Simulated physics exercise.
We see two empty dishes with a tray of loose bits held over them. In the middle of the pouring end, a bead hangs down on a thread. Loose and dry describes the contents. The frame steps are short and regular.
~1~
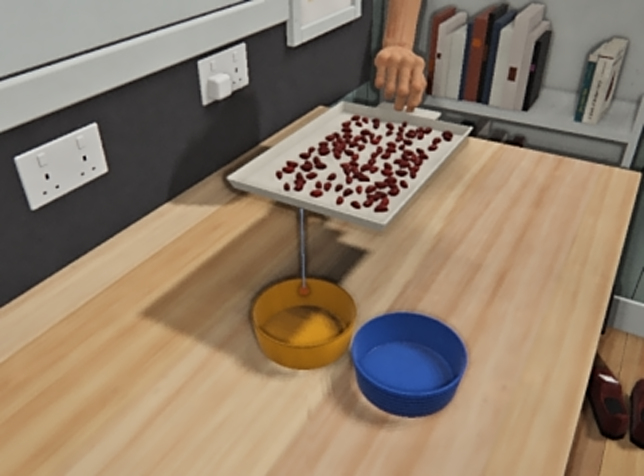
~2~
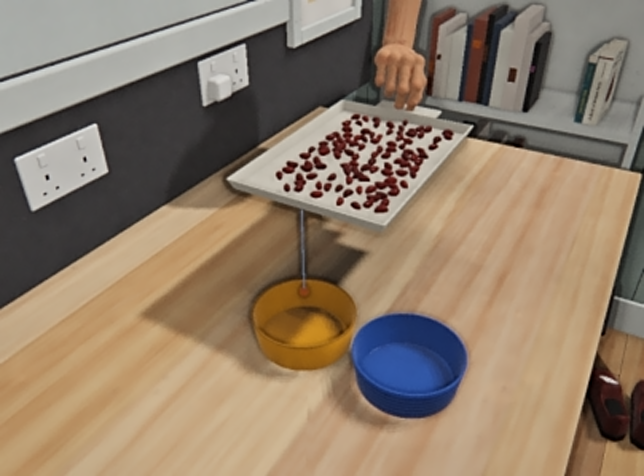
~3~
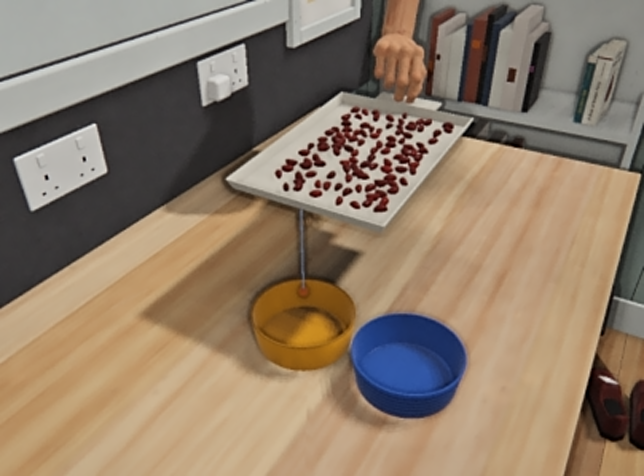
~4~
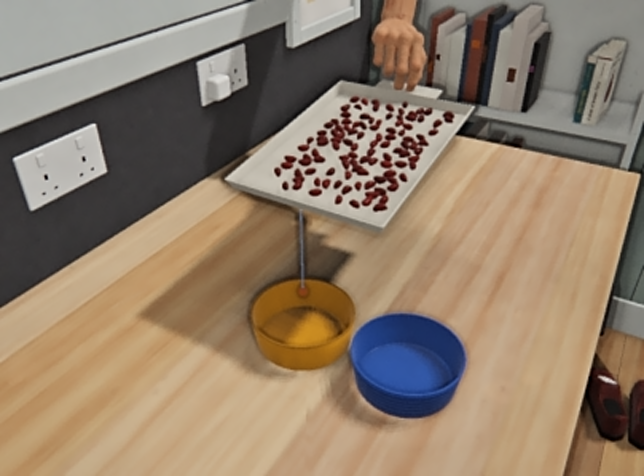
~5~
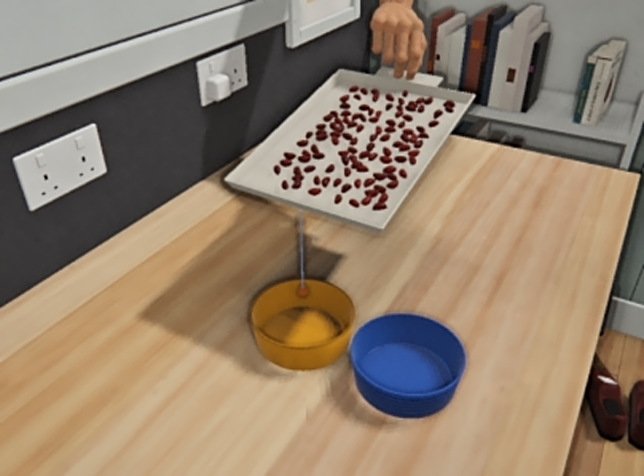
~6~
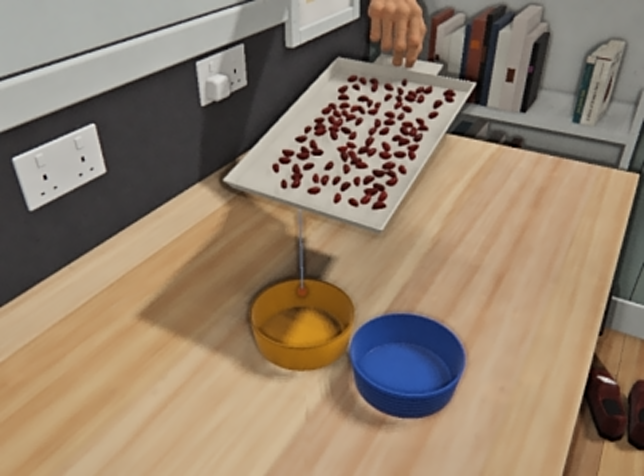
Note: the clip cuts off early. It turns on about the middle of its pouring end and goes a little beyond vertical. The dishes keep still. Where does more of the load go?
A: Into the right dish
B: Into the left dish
B, into the left dish.
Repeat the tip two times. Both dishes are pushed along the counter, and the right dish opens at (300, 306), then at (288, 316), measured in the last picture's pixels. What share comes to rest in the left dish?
Roughly 0 per cent, then roughly 0 per cent.
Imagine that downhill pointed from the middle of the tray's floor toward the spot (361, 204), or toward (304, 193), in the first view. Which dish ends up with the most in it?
The rightmost dish, then the leftmost dish.
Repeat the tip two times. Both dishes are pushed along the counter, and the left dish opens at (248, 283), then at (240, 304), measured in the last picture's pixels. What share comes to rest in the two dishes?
Roughly 60 % and then 90 %.
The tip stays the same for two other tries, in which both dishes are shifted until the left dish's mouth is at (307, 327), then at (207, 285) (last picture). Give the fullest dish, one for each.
The first time it's the left-side dish, the second time it's the right-side dish.
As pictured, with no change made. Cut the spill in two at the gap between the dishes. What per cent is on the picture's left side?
I make it about 90 percent or so.
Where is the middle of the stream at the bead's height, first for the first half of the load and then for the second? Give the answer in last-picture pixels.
Roughly (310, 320) first, then roughly (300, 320).
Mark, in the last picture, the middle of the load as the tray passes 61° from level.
In the last view, the load is centred close to (319, 192).
Just after the last frame, tray tipped steeply; almost all on the tray; about a tenth in the air.
A moment on, tray tipped past a quarter turn; just a few on the tray; about a tenth in the right dish; roughly a third in the left dish; roughly a quarter outside both; roughly a quarter in the air.
Further on, tray tipped past a quarter turn; about a tenth in the right dish; roughly half in the left dish; roughly a third outside both.
When it is over, tray tipped past a quarter turn; about a tenth in the right dish; roughly half in the left dish; roughly a third outside both.
